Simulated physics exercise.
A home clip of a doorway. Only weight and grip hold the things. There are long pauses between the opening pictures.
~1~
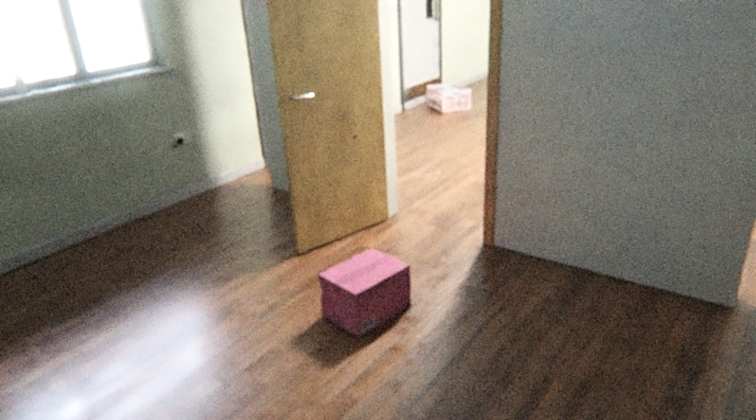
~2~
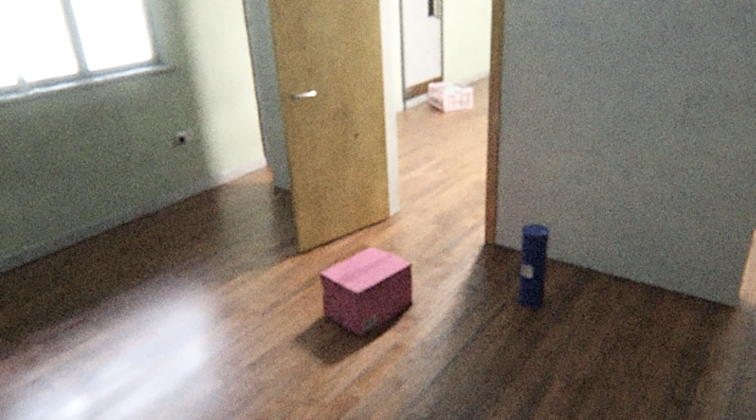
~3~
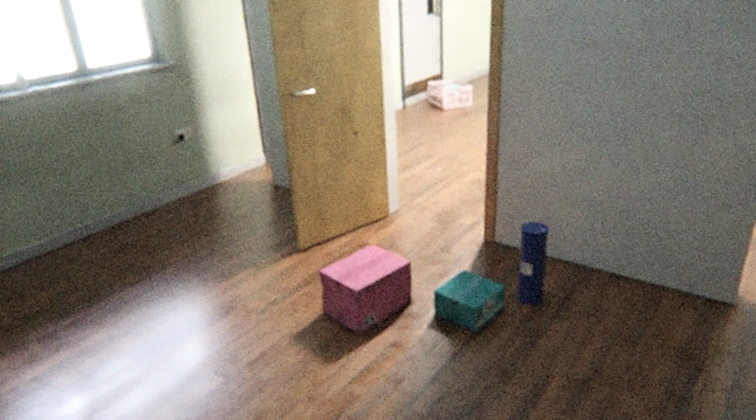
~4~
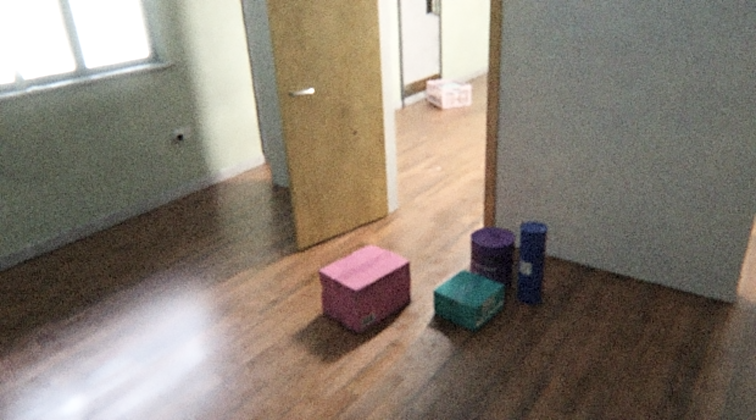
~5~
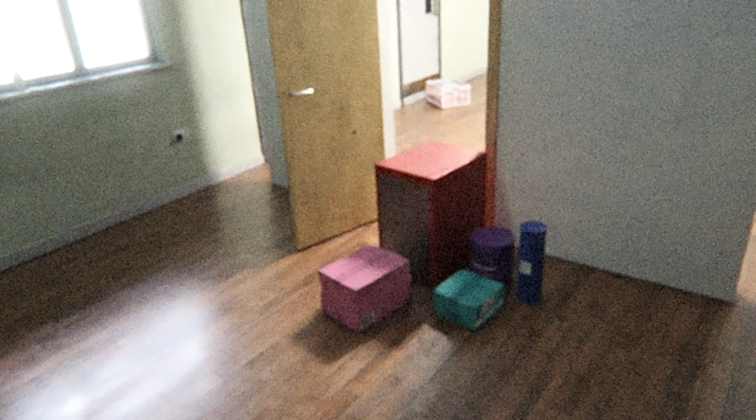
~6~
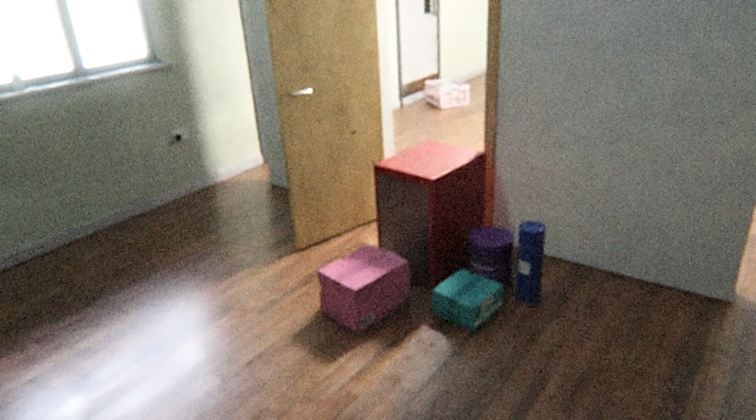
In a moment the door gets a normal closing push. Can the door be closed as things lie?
Outcome: The door is blocked.
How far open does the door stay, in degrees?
Some 60° open.
Then, 0.40 s on from there, door at 93°.
Then, 0.70 s on from there, door at 74°.
Then, 0.90 s on from there, door at 59°.
In the end, door at 59°; all 5 unmoved. At the end, from the last picture's camera, red appliance near (433, 210).
